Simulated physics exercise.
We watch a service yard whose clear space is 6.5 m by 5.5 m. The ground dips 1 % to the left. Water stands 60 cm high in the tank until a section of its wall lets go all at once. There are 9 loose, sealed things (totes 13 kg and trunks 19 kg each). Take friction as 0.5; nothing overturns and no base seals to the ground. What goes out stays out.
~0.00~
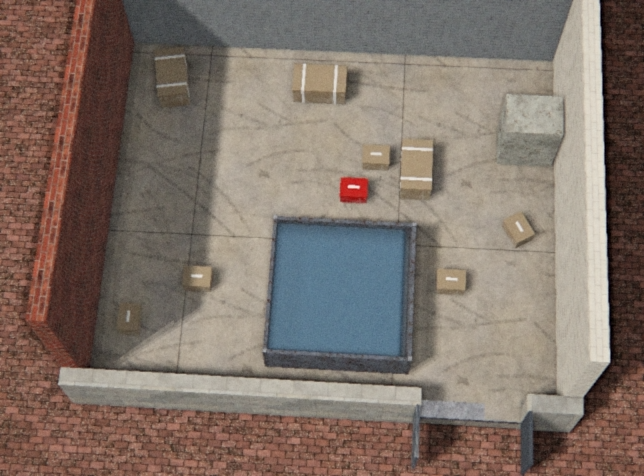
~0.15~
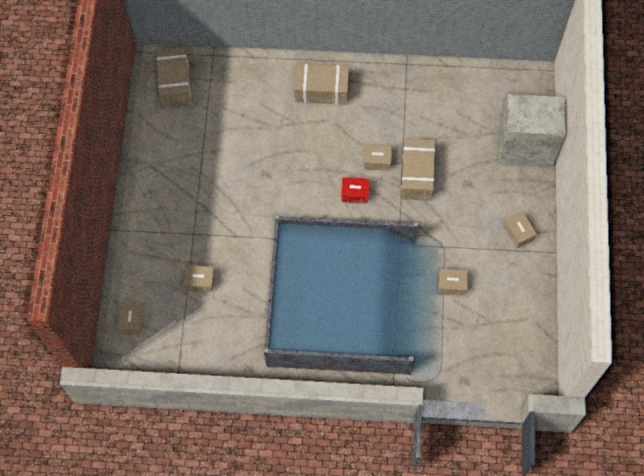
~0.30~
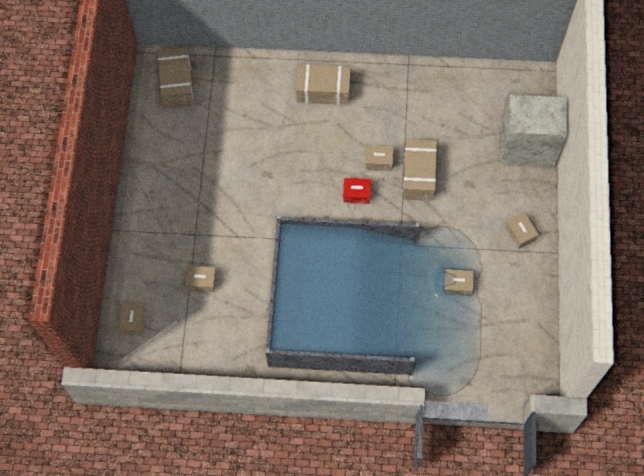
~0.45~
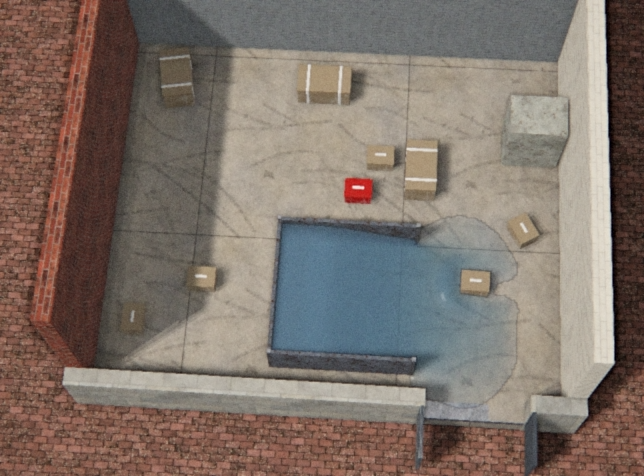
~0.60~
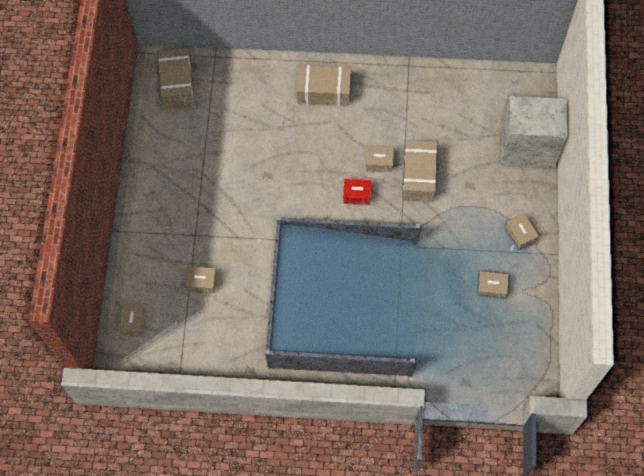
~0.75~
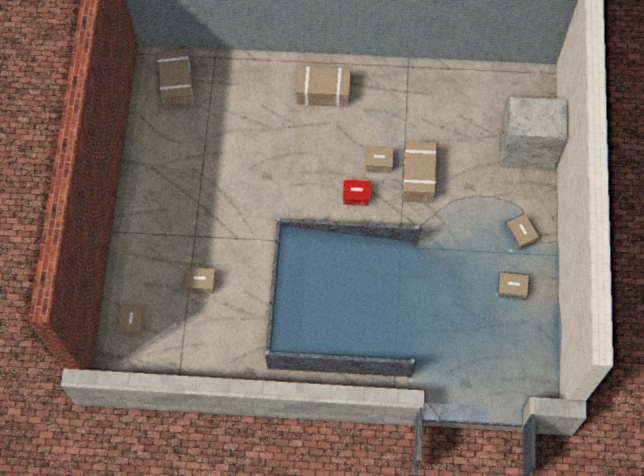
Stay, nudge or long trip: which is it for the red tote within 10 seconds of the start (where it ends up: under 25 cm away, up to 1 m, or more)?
Red tote is nudged along.
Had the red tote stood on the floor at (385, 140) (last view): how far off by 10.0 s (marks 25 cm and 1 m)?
It travels far.
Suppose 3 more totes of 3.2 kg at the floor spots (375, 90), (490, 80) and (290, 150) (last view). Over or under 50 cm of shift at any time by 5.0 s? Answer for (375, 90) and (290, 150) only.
In turn: Over, short of it.
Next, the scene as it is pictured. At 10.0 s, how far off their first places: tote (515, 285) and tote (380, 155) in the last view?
In that order: 300 cm, 120 cm.
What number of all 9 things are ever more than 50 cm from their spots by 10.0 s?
I count 7.
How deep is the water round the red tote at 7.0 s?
Roughly 3 cm.
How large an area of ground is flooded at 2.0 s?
About 11.5 m2.
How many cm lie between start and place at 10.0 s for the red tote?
Roughly 50 cm.
After 2.0 s the red tote is near (357, 190), 0.0 m from its start, aground; 0 of 9 are out; 2 afloat.
After 4.5 s the red tote is near (332, 194), 0.4 m from its start, aground; 0 of 9 are out; 1 afloat.
After 7.0 s the red tote is near (322, 194), 0.5 m from its start, aground; 0 of 9 are out; 2 afloat.
After 10.0 s the red tote is near (322, 194), 0.5 m from its start, aground; 0 of 9 are out; 2 afloat.
